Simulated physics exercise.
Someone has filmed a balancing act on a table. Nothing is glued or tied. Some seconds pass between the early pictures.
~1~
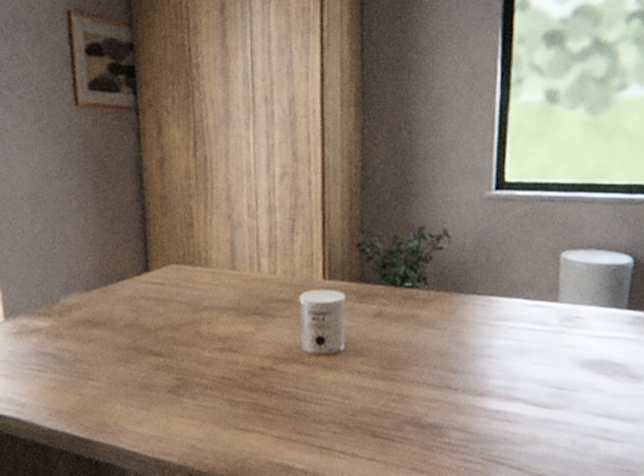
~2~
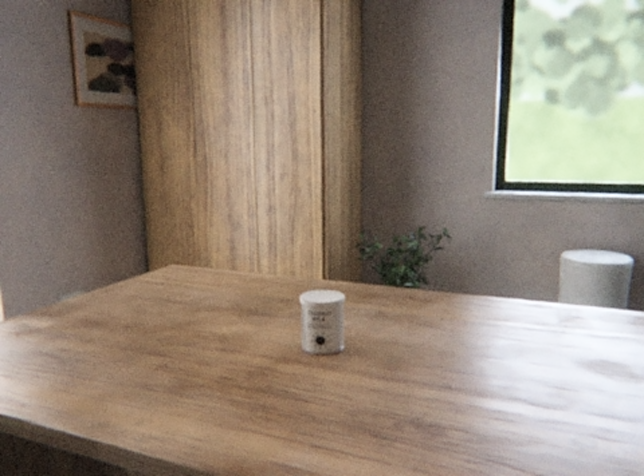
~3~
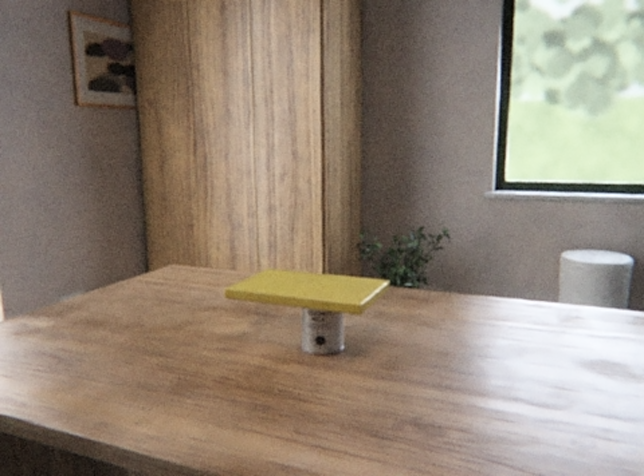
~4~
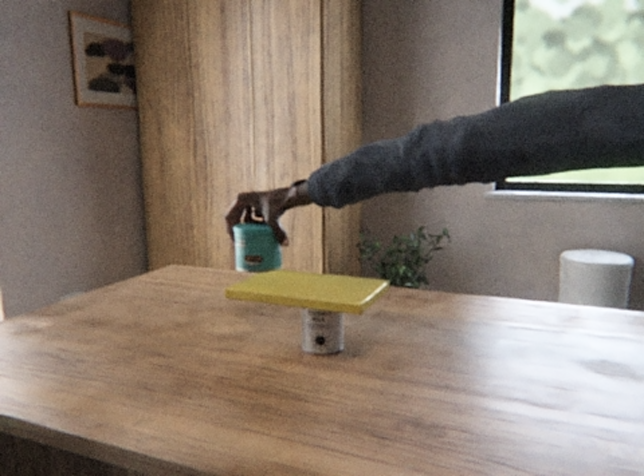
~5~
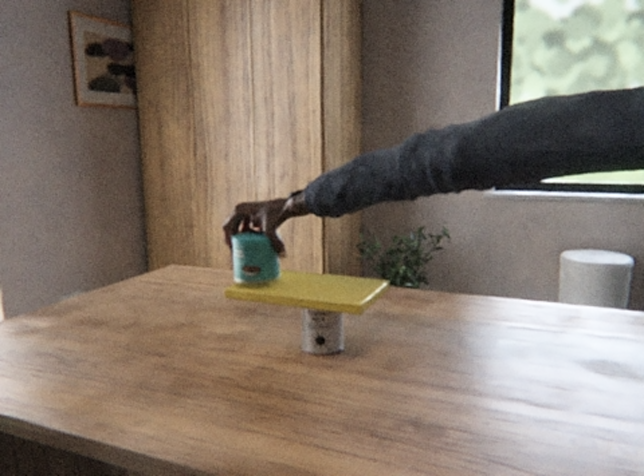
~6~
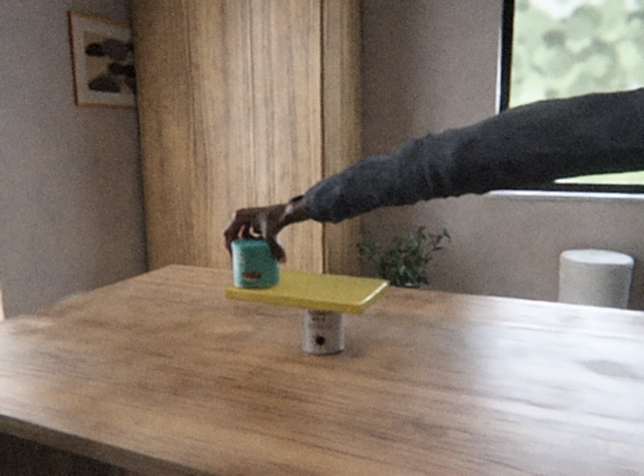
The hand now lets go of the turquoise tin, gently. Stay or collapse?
In the end the stack comes apart.
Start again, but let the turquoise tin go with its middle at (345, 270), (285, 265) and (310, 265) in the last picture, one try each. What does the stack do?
In the first case it stays up; in the second case it comes apart; in the third case it holds.
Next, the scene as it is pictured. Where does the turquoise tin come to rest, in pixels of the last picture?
Near (212, 319).
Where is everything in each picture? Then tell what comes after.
In the first frame, the last thing is not in view yet.
In the second frame, the last thing is not in view yet.
In the third frame, the last thing is not in view yet; yellow lid (309, 289).
In the fourth frame, still above its spot; turquoise tin (259, 246); yellow lid (309, 289).
In the fifth frame, still above its spot; turquoise tin (256, 257); yellow lid (309, 289).
In the sixth frame, set down, still held; turquoise tin (257, 262); yellow lid (309, 289).
Then, 0.30 s after the last picture, turquoise tin now fallen; yellow lid tipped 48° from how it was.
Then, 0.50 s after the last picture, yellow lid tipped 47° from how it was.
At rest, fallen, turquoise tin; tipped over in the stack, yellow lid; white tin in place. Seen from the same camera at the end, turquoise tin near (212, 319). The stack gives way.
